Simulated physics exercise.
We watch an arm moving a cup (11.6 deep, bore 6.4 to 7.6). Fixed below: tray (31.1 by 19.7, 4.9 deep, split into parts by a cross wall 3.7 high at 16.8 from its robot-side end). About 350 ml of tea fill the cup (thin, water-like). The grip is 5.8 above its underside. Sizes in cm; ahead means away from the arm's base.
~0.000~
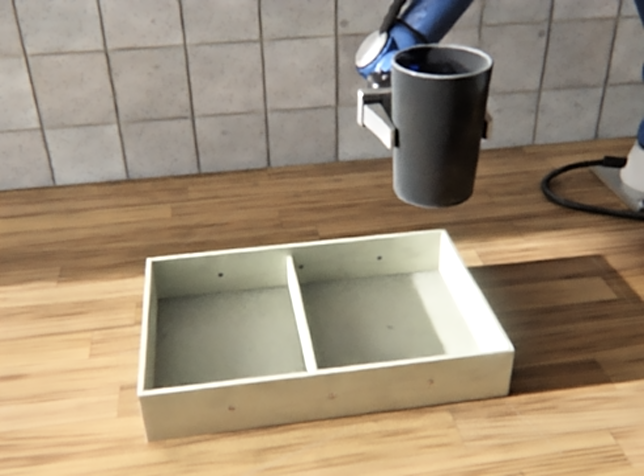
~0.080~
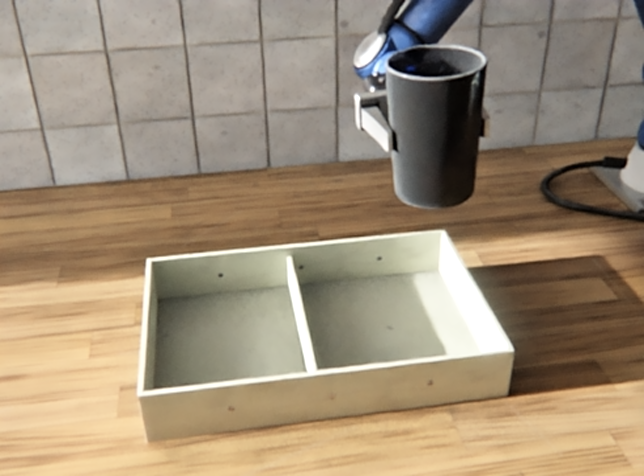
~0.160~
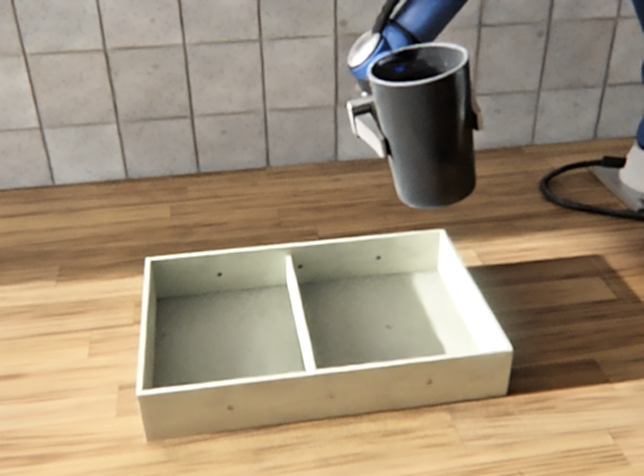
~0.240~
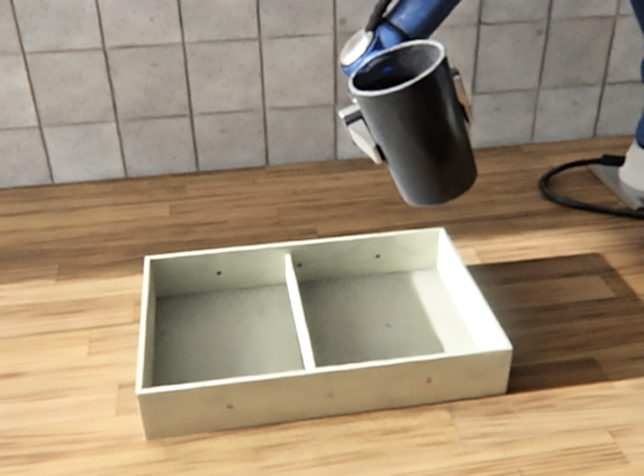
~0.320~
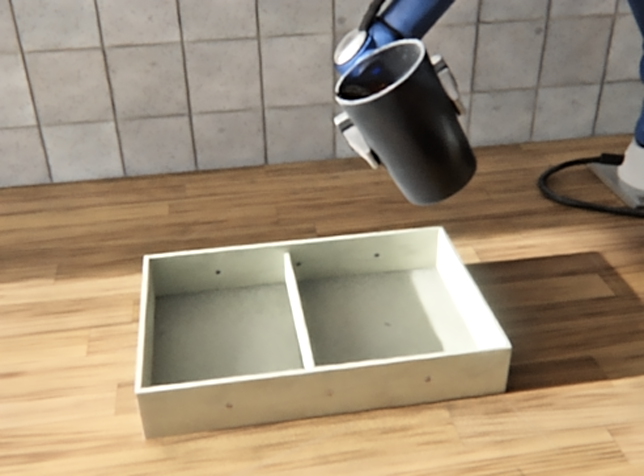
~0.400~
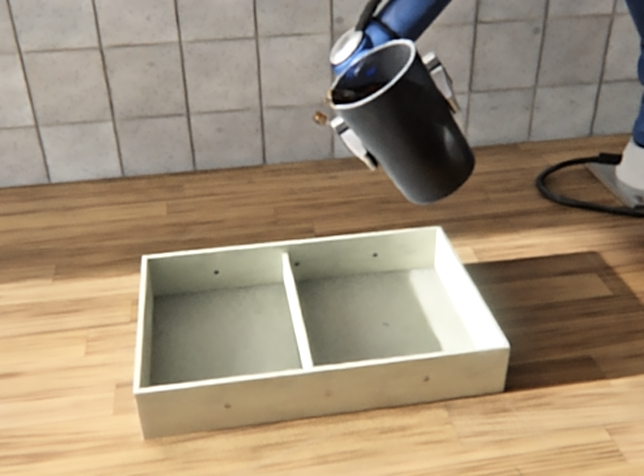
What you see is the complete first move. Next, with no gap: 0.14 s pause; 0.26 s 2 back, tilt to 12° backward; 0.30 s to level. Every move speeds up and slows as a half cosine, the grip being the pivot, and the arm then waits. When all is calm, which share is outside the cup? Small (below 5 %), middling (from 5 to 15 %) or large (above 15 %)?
A small share, below 5 %, ends outside the cup.
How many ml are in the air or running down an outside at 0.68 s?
Some 5 ml.
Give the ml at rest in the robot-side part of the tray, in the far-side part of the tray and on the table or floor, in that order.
Roughly 5, 0, 0 ml.
After 0.68 s, tilted 8° forward, liquid up to 27 above the table; 345 ml in the cup, 5 ml in the air or running down outside.
After 0.96 s, tilted 5° backward, liquid up to 27 above the table; 340 ml in the cup, 5 ml in the robot-side part.
After 1.30 s, level, liquid up to 26 above the table; 340 ml in the cup, 5 ml in the robot-side part.
After 2.10 s, level, liquid up to 26 above the table; 340 ml in the cup, 5 ml in the robot-side part.
At rest, 340 ml in the cup, 5 ml in the robot-side part. That is 2 % outside the cup.
